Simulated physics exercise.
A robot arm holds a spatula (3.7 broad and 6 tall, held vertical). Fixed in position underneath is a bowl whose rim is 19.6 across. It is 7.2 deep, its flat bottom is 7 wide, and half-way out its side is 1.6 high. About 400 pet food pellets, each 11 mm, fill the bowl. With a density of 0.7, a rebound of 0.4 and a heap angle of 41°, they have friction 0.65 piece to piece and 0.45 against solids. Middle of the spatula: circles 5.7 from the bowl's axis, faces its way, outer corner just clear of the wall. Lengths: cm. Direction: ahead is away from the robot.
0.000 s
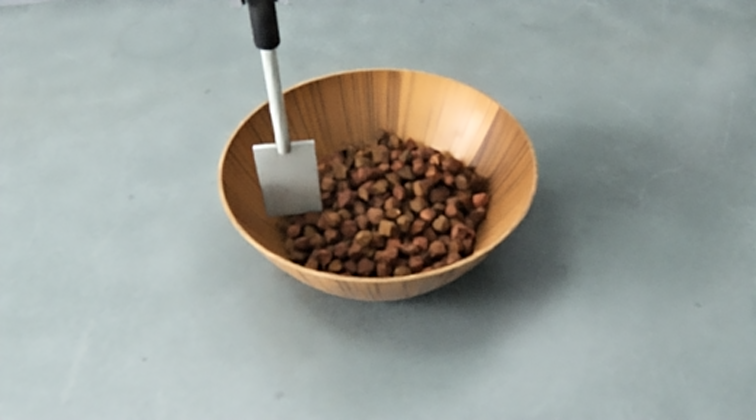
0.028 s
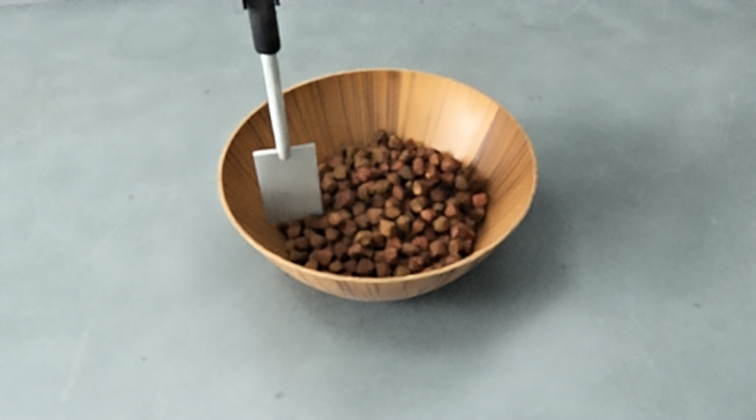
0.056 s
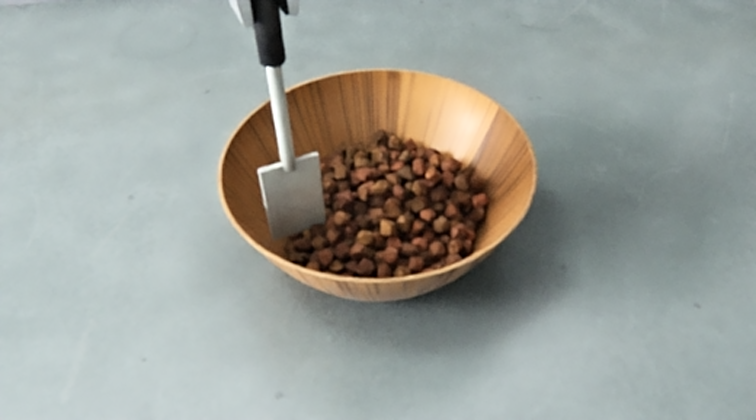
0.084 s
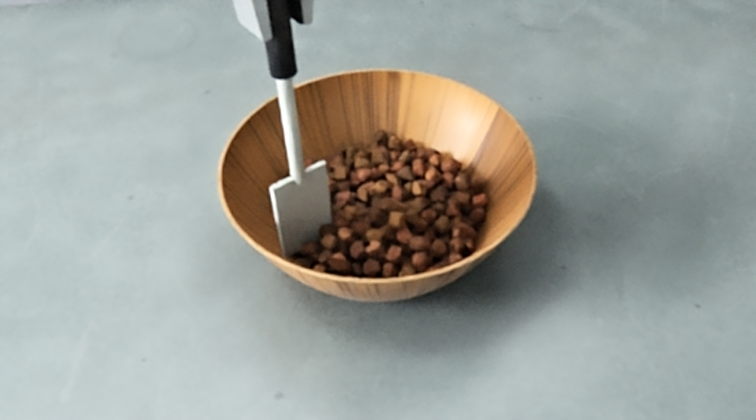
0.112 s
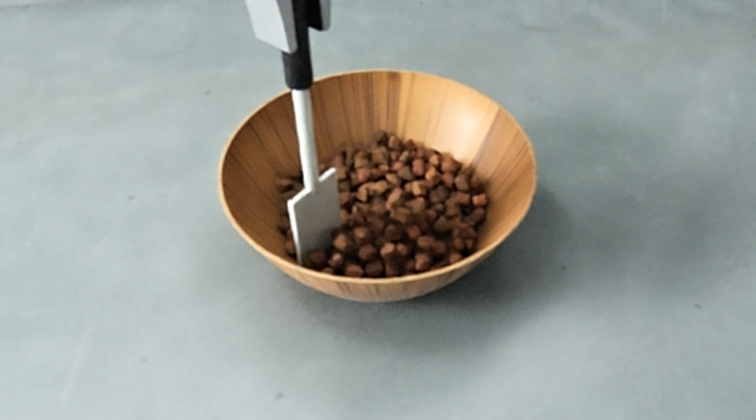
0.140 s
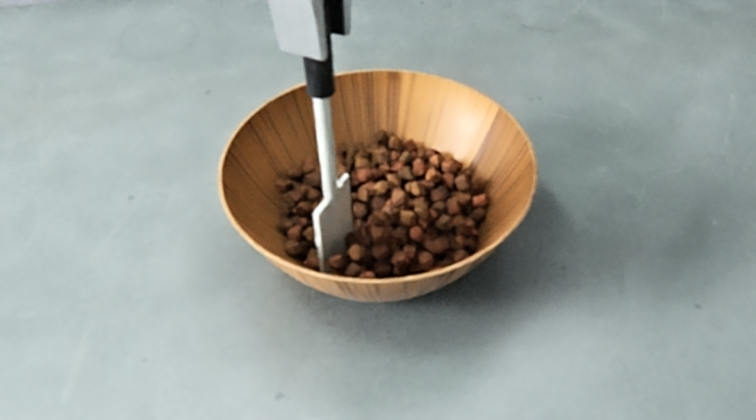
A spatula held upright by a robot arm stands at the left inside of a wooden bowl of brown pellets, its flat blade facing the viewer. It sweeps along the wall toward the near side, turning until the blade is nearly edge-on, while the nearby pellets shift slightly around it.
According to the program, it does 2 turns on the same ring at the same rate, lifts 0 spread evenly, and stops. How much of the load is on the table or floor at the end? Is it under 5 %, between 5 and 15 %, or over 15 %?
Between 5 and 15 %.
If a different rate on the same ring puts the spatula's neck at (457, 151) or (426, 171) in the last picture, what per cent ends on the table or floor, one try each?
Around 30 and 30 percent, in that order.
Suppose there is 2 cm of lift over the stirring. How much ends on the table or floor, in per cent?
That works out to some 0 per cent.
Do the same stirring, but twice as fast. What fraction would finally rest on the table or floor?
Estimated share: Near 25 %.
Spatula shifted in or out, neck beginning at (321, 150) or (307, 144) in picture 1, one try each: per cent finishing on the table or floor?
Roughly 0 % and 5 %.
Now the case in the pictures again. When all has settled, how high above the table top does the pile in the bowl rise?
Top height: Around 7.0 cm.
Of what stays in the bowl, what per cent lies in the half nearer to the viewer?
Roughly 55 per cent.
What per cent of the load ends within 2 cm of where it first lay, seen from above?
Around 25 in a hundred, roughly.
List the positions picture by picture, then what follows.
In the first frame, the spatula neck at (281, 125), 0° round; upper third of the load around (384, 198), from x 285 to 480, top at y 135; 399 in the bowl.
In the second frame, the spatula neck at (281, 130), 5° round; upper third of the load around (384, 198), from x 285 to 480, top at y 135.
In the third frame, the spatula neck at (286, 142), 17° round; upper third of the load around (384, 198), from x 285 to 480, top at y 135.
In the fourth frame, the spatula neck at (296, 155), 30° round; upper third of the load around (384, 201), from x 285 to 480, top at y 135.
In the fifth frame, the spatula neck at (310, 166), 43° round; upper third of the load around (384, 201), from x 285 to 480, top at y 135.
In the sixth frame, the spatula neck at (330, 174), 56° round; upper third of the load around (390, 202), from x 285 to 480, top at y 135; 399 in the bowl.
After 0.70 s, 318° round, highest piece 9 above the table; 397 in the bowl, 2 in flight or on the tool.
After 1.26 s, 220° round, highest piece 8 above the table; 374 in the bowl, 24 on the table or floor, 1 in flight or on the tool.
After 1.74 s, 0° round, highest piece 7 above the table; 362 in the bowl, 36 on the table or floor, 1 in flight or on the tool.
After 2.44 s, 0° round, highest piece 7 above the table; 362 in the bowl, 37 on the table or floor.
In the end, 362 in the bowl, 37 on the table or floor. That is 9 % on the table or floor.
